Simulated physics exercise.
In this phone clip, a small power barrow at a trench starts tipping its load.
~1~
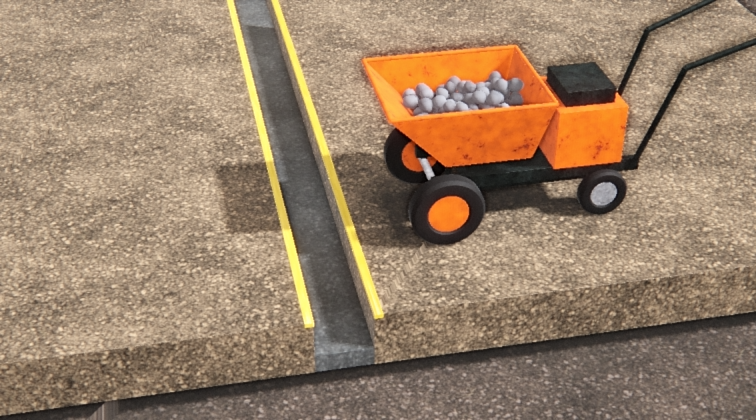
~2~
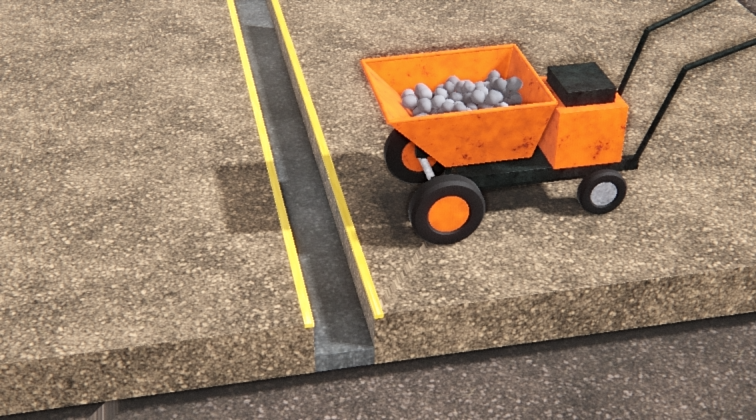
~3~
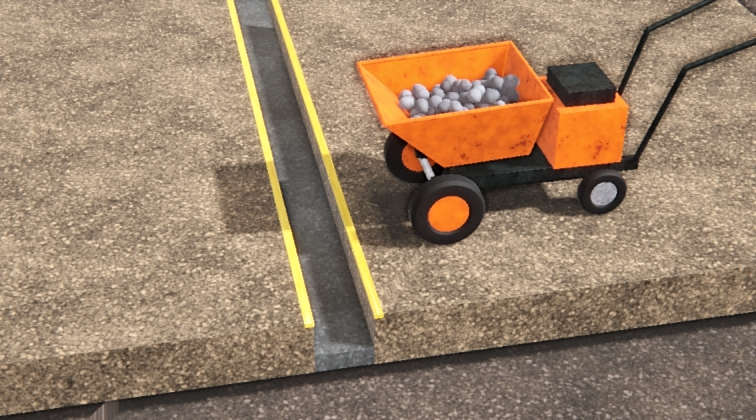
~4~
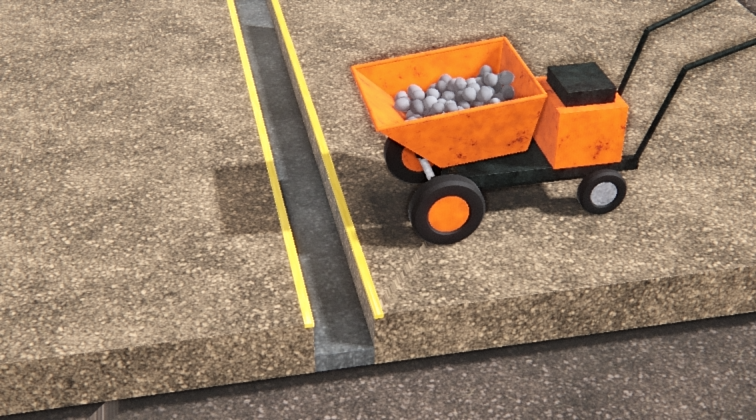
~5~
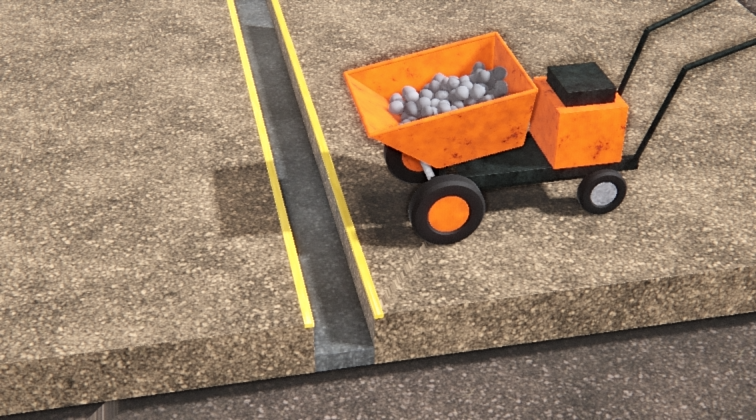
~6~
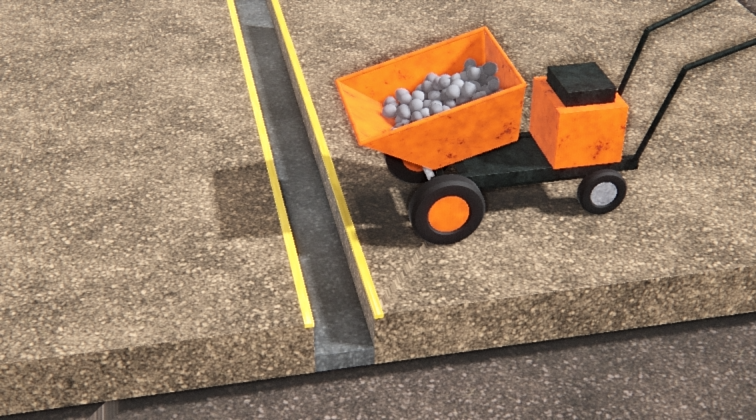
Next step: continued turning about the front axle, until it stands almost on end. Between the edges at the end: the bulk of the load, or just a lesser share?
The bulk.
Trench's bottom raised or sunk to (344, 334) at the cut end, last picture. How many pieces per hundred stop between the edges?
I'd say around 20 in a hundred.
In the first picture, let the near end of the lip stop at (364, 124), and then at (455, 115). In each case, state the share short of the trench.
In order: 0 % and 10 %.
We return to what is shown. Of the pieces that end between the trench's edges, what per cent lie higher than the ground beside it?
0 per cent, near enough.
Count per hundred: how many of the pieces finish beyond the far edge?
It comes to 30 per cent or so.
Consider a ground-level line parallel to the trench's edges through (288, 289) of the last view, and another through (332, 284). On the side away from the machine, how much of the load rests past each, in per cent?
Roughly 30 and 70 percent.
Soon, skip tipped steeply; all in the skip.
A while on, skip tipped right over; most in the skip; about a quarter in or heaped over the trench; a small part beyond it.
Towards the end, skip tipped right over; a small part in the skip; about half in or heaped over the trench; about a quarter beyond it.
Finally, skip tipped right over; a small part in the skip; about two thirds in or heaped over the trench; about a quarter beyond it.
